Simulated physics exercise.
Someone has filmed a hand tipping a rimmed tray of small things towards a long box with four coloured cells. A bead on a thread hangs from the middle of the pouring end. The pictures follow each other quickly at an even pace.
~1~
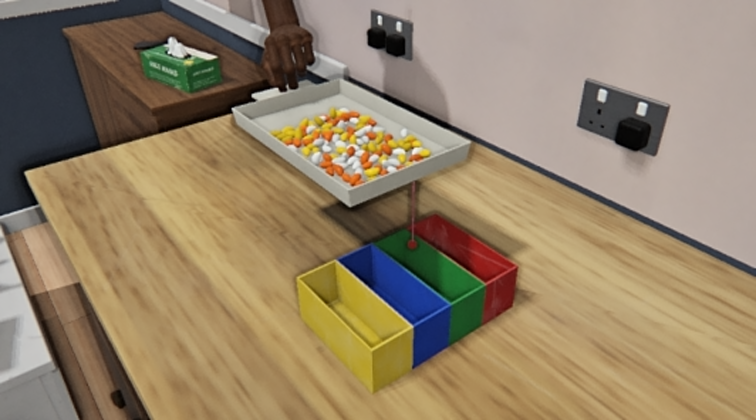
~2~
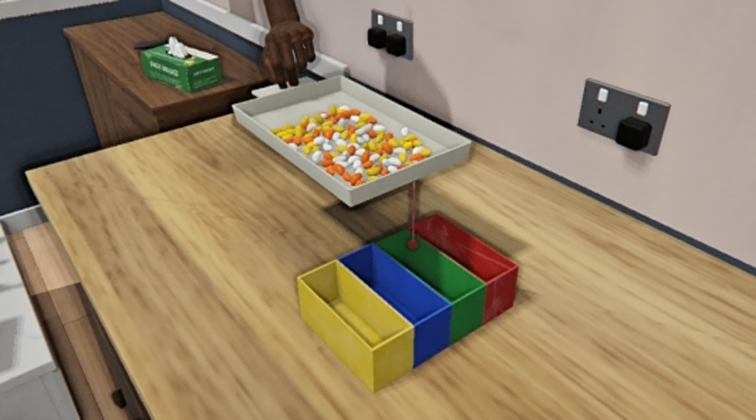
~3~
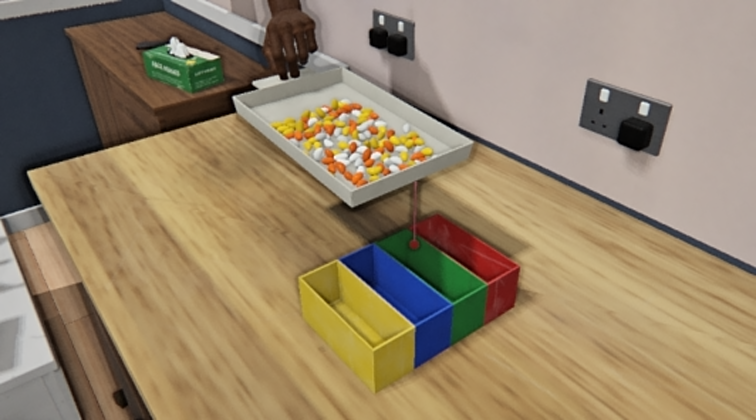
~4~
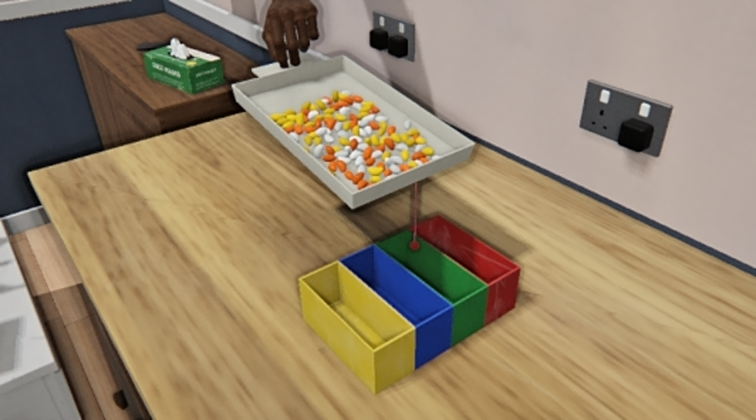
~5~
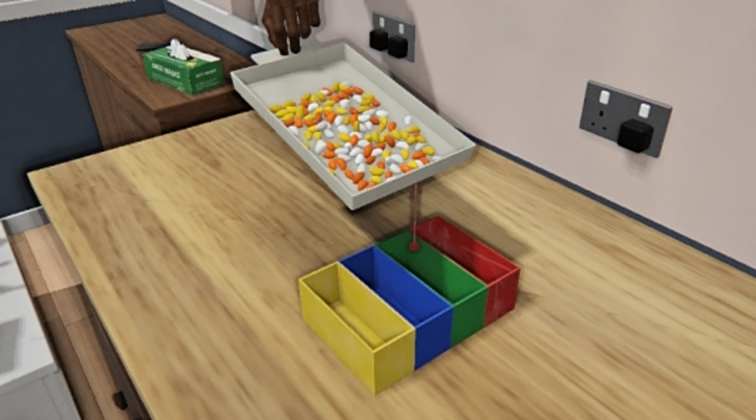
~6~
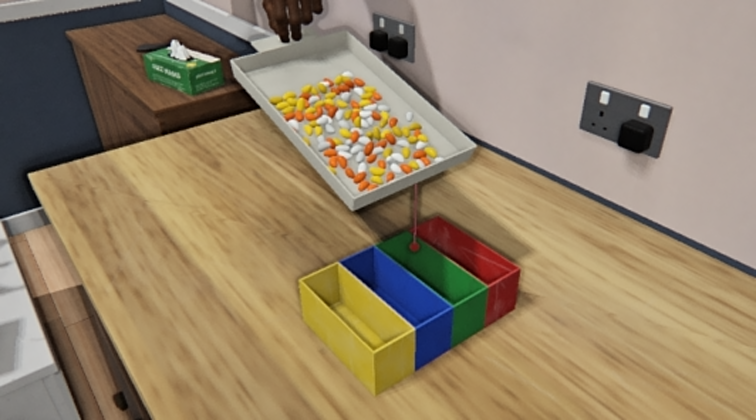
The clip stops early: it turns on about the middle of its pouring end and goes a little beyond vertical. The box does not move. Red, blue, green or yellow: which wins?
The blue cell gets the most.
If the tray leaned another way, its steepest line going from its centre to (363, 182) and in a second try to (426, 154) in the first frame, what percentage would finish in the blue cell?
Near 50 % and 0 %.
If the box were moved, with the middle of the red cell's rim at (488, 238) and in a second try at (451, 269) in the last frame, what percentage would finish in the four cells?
Roughly 90 per cent, and 90 per cent.
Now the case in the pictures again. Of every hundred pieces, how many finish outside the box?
Some 10 per cent.
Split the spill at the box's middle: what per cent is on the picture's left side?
Roughly 30 in a hundred.
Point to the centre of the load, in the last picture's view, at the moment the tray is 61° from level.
Near (389, 128).
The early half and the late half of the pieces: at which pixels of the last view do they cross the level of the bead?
Around (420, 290) and then (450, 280).
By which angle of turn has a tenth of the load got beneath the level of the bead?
Roughly 110°.
Shortly afterwards, tray tipped steeply; the whole lot on the tray.
Next, tray tipped right over; the whole lot on the tray.
Some moments later, tray tipped past a quarter turn; near a third in the blue cell; near a quarter in the green cell; a little in the red cell; a little in the yellow cell; a little falling or outside the box.
In the end, tray tipped past a quarter turn; near a third in the blue cell; near a quarter in the green cell; a little in the red cell; a little in the yellow cell; a little outside the box.
